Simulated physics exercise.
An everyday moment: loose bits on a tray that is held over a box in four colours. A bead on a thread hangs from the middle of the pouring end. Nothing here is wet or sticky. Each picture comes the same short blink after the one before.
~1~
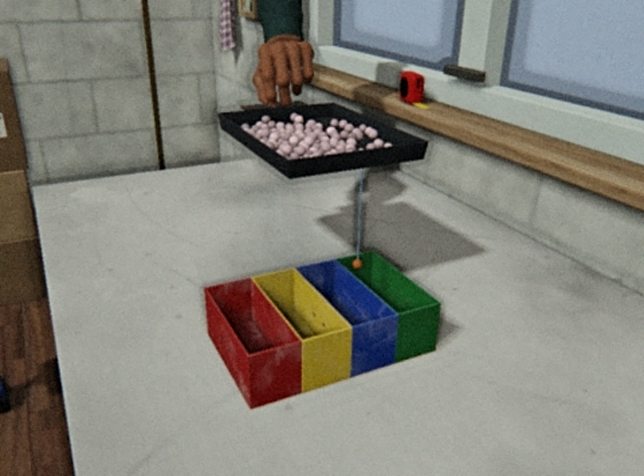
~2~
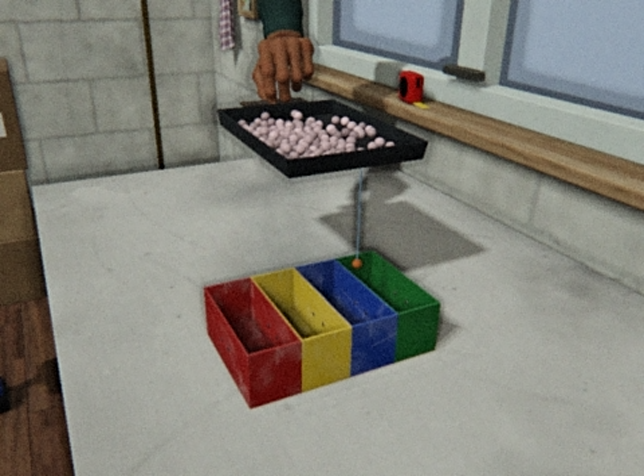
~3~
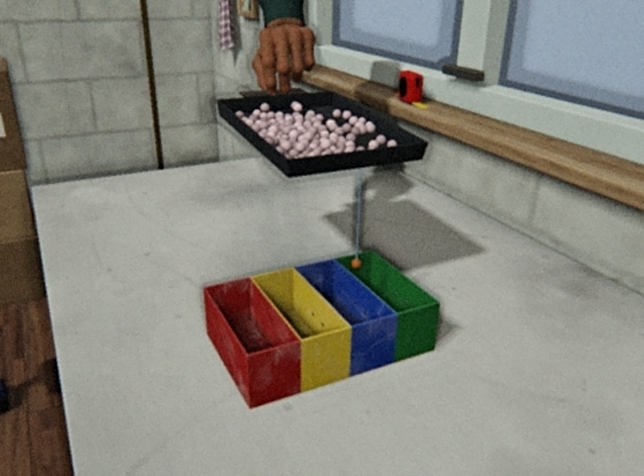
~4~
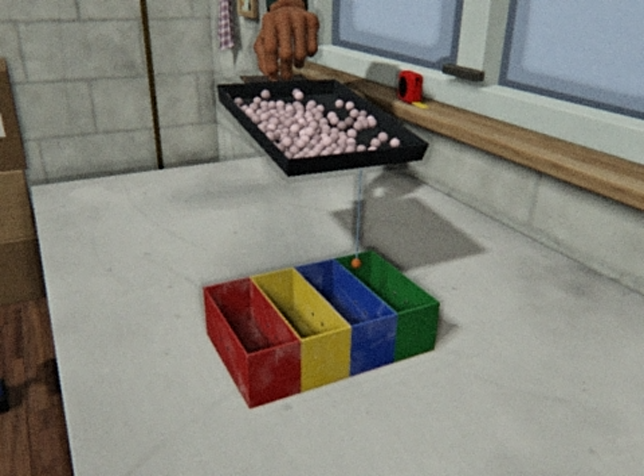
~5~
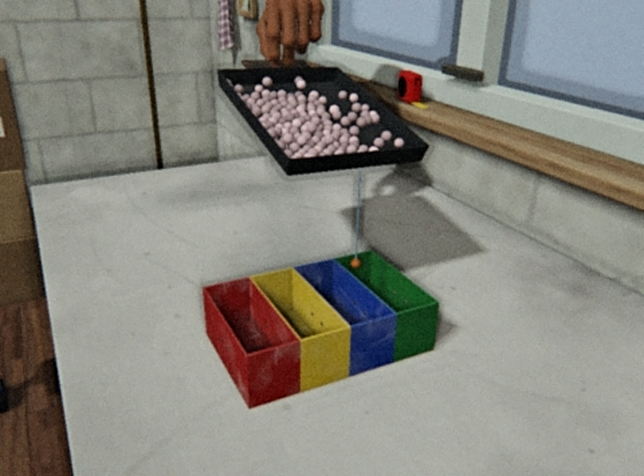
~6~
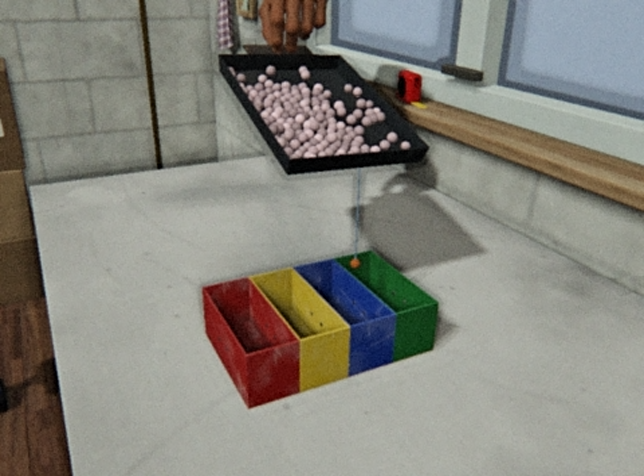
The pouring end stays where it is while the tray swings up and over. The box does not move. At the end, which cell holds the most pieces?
The green one ends fullest.
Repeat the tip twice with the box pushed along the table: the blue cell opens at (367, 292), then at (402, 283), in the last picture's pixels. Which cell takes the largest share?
One: That green cell. Two: That blue cell.
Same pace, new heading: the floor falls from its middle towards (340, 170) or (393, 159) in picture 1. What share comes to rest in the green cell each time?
Roughly 10 per cent, and 10 per cent.
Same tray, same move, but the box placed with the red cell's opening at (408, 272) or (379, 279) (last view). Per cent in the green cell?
In turn 0 and 0 in a hundred.
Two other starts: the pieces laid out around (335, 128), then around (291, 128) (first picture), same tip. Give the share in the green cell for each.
The first gives 30 %, the second 30 %.
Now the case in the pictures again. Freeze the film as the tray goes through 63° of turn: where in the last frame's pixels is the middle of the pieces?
Roughly at (359, 128).
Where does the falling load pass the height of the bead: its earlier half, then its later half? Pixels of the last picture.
First near (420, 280), later near (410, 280).
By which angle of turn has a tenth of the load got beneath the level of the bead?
At about 85°.
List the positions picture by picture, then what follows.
In the first frame, corners of the pouring end near (289, 159) and (425, 141), level; middle of the load near (299, 142), sugar pearls; bead on its thread near (357, 264); red cell near (276, 370); yellow cell near (327, 355); blue cell near (374, 341); green cell near (418, 328).
In the second frame, corners of the pouring end near (289, 158) and (425, 141), level; middle of the load near (299, 140).
In the third frame, corners of the pouring end near (289, 158) and (425, 142), tipped barely, lowest at the right corner; middle of the load near (299, 135), a little on the move.
In the fourth frame, corners of the pouring end near (290, 158) and (426, 143), tipped a little, lowest at the right corner; middle of the load near (299, 128), a little on the move.
In the fifth frame, corners of the pouring end near (291, 157) and (426, 144), tipped a little, lowest at the right corner; middle of the load near (309, 126), a little on the move.
In the sixth frame, corners of the pouring end near (291, 157) and (426, 146), tipped clearly, lowest at the right corner; middle of the load near (312, 122), near two thirds on the move; red cell near (274, 369); yellow cell near (325, 354); blue cell near (372, 340); green cell near (415, 328).
Shortly afterwards, tray tipped steeply; all but a few on the tray; only a few falling or outside the box.
Next, tray tipped past a quarter turn; a little on the tray; near a quarter in the green cell; a little in the blue cell; only a few in the yellow cell; near half falling or outside the box.
Some moments later, tray tipped past a quarter turn; near a quarter in the green cell; near a quarter in the blue cell; only a few in the yellow cell; near half falling or outside the box.
In the end, tray tipped past a quarter turn; near a quarter in the green cell; near a quarter in the blue cell; only a few in the yellow cell; none at all in the red cell; near half outside the box.
